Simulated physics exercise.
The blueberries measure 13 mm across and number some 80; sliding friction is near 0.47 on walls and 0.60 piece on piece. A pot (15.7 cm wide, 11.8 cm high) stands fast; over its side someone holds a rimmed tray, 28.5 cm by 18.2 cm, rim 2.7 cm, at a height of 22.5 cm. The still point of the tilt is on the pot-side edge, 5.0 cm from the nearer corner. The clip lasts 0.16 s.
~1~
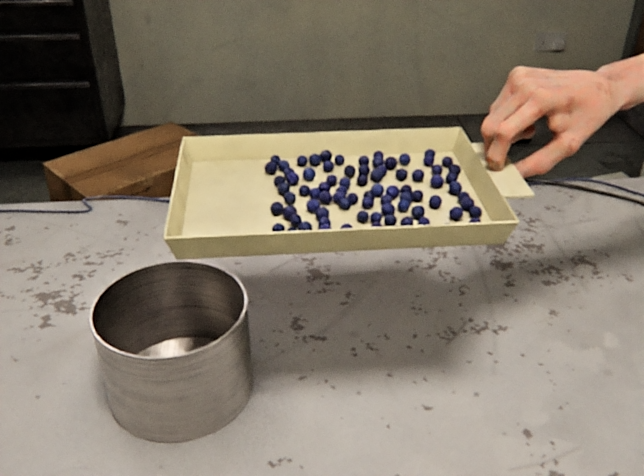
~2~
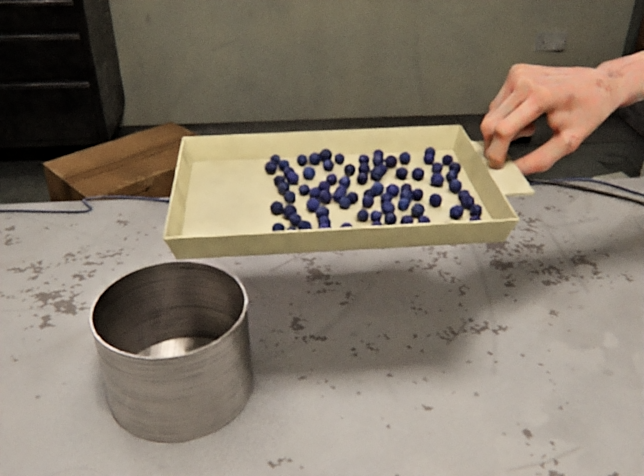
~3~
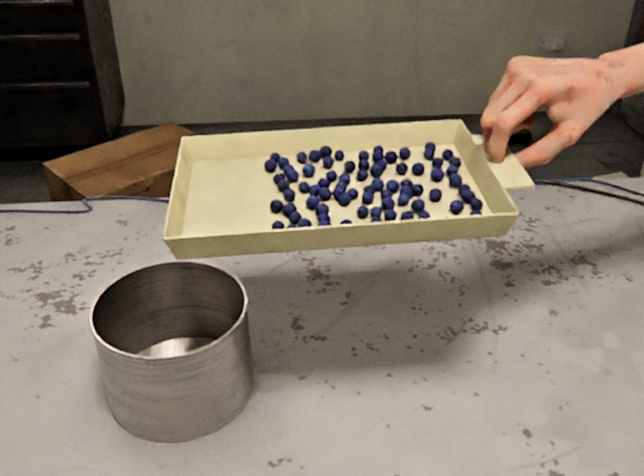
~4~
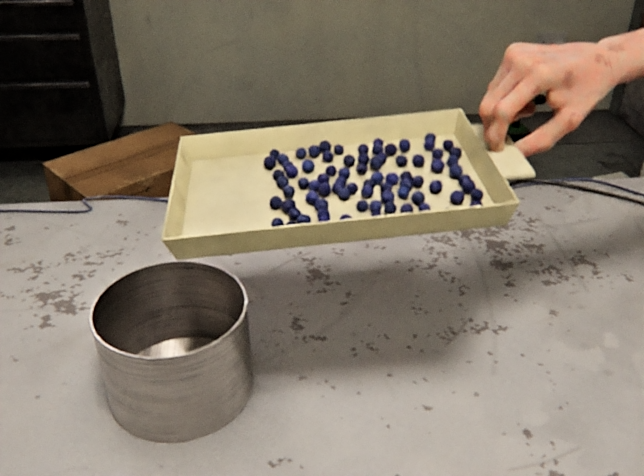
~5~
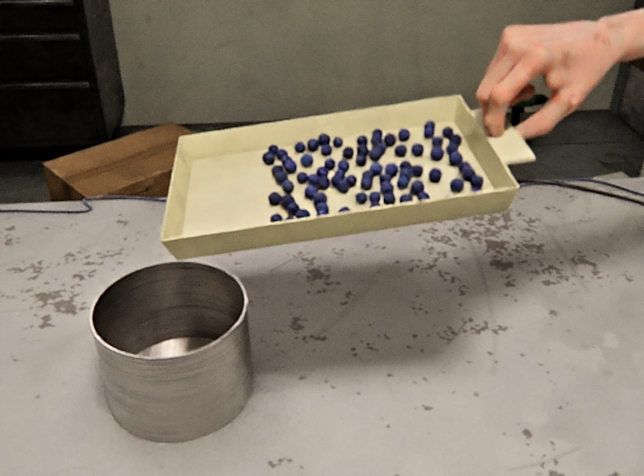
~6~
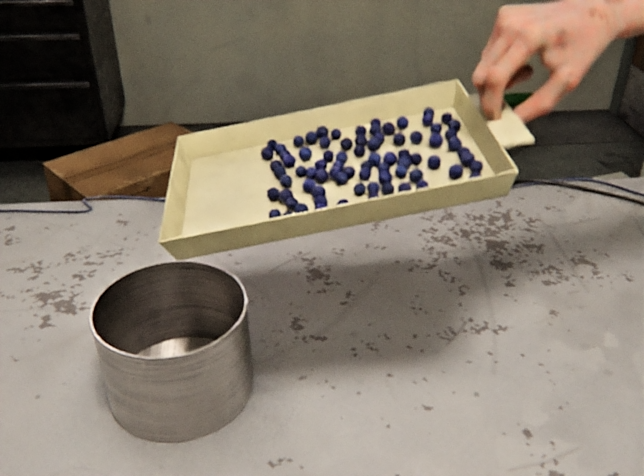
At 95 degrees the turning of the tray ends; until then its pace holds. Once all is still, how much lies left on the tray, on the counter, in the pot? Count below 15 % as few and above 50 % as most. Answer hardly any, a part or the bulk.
Tray: Hardly any, counter: A part, pot: The bulk.
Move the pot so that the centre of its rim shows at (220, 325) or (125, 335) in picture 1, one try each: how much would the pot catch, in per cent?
Some 10 and 85 per cent.
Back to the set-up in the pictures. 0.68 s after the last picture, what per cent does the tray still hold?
Some 80 per cent of the load.
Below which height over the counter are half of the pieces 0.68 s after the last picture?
Some 24 cm.
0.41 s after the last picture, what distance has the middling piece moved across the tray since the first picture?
Some 12 cm.
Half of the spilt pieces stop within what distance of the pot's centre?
About 16 cm.
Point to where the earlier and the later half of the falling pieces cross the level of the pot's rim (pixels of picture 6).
First near (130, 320), later near (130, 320).
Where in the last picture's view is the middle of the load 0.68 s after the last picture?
Around (166, 208).
Then, 0.41 s after the last picture, tilt 51 degrees; the tray holds 100 %, the pot 0 %.
Then, 0.68 s after the last picture, tilt 78 degrees; the tray holds 80 %, the pot 0 %.
Then, 1.06 s after the last picture, tilt 95 degrees; the tray holds 20 %, the pot 30 %.
In the end, tray 0 %, counter 30 %, pot 70 %.
